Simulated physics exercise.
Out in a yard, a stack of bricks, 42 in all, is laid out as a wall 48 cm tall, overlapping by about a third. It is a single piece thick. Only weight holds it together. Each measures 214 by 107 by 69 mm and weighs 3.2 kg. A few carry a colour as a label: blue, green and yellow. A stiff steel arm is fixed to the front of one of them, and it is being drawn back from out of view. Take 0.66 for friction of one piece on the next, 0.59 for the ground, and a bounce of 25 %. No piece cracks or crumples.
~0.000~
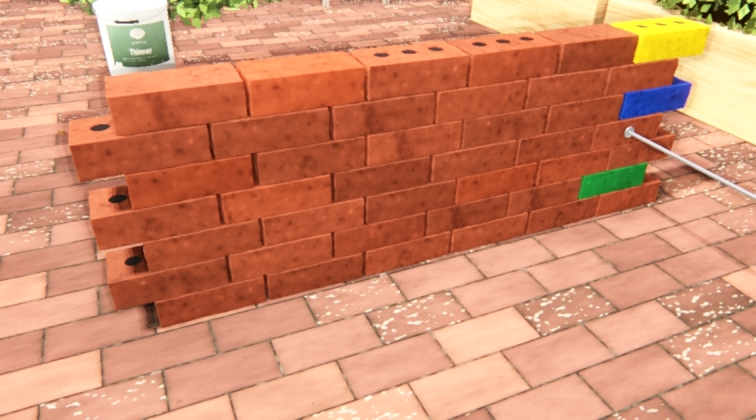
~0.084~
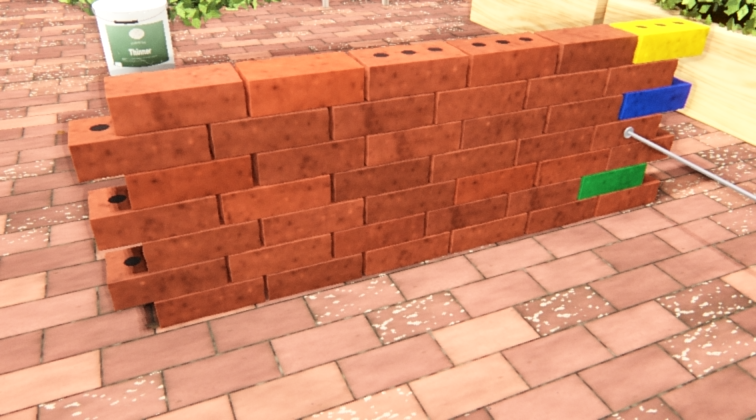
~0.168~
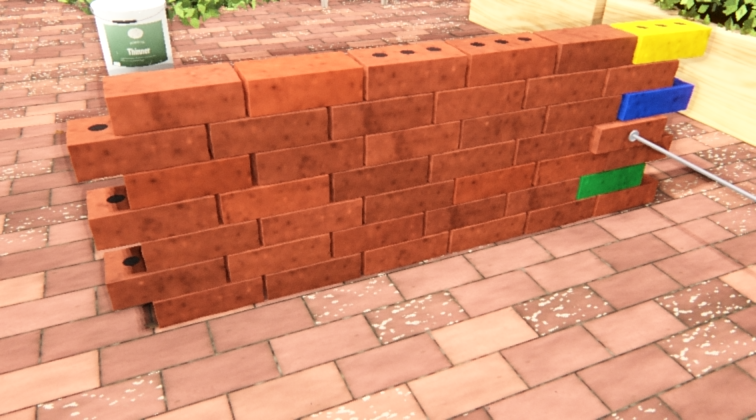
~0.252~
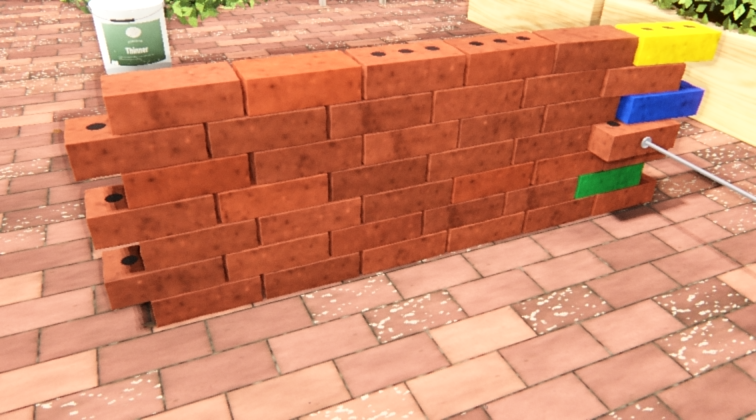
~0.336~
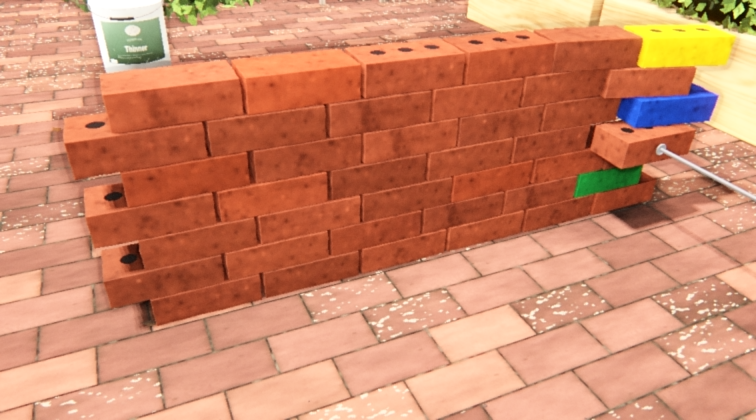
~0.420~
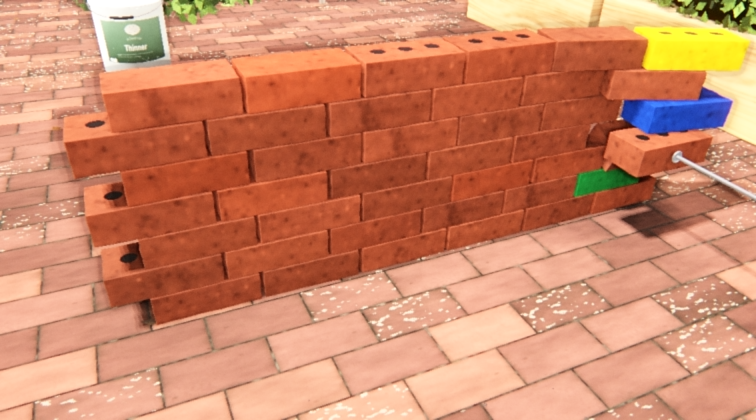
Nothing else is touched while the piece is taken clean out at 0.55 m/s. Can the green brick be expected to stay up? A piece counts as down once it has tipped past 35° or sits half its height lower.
It stays up.
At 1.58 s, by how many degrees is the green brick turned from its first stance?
Roughly 0°.
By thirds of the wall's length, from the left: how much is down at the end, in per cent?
Left 0, middle 0, right 40 per cent.
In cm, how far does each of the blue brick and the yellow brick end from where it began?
Moved: Blue 32, yellow 56.
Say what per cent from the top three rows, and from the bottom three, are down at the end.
From the top 20, from the bottom 10 per cent.
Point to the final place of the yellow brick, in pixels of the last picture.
Near (674, 151).
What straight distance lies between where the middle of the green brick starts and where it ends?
About 0 cm.
After 0.56 s, none of the 41 other bricks down, 6 disturbed; green brick unmoved; blue brick shifted 18 cm.
After 1.16 s, 3 of the 41 other bricks down; green brick unmoved; blue brick on its side.
After 1.58 s, 4 of the 41 other bricks down; green brick unmoved; yellow brick on its side.
After 1.88 s, 5 of the 41 other bricks down; green brick unmoved; yellow brick upside down.
At rest (2.6 s), 5 of the 41 other bricks down; green brick unmoved; yellow brick upside down; blue brick on its side. As the last picture would show them, middles, green brick near (596, 169), yellow brick near (674, 151).
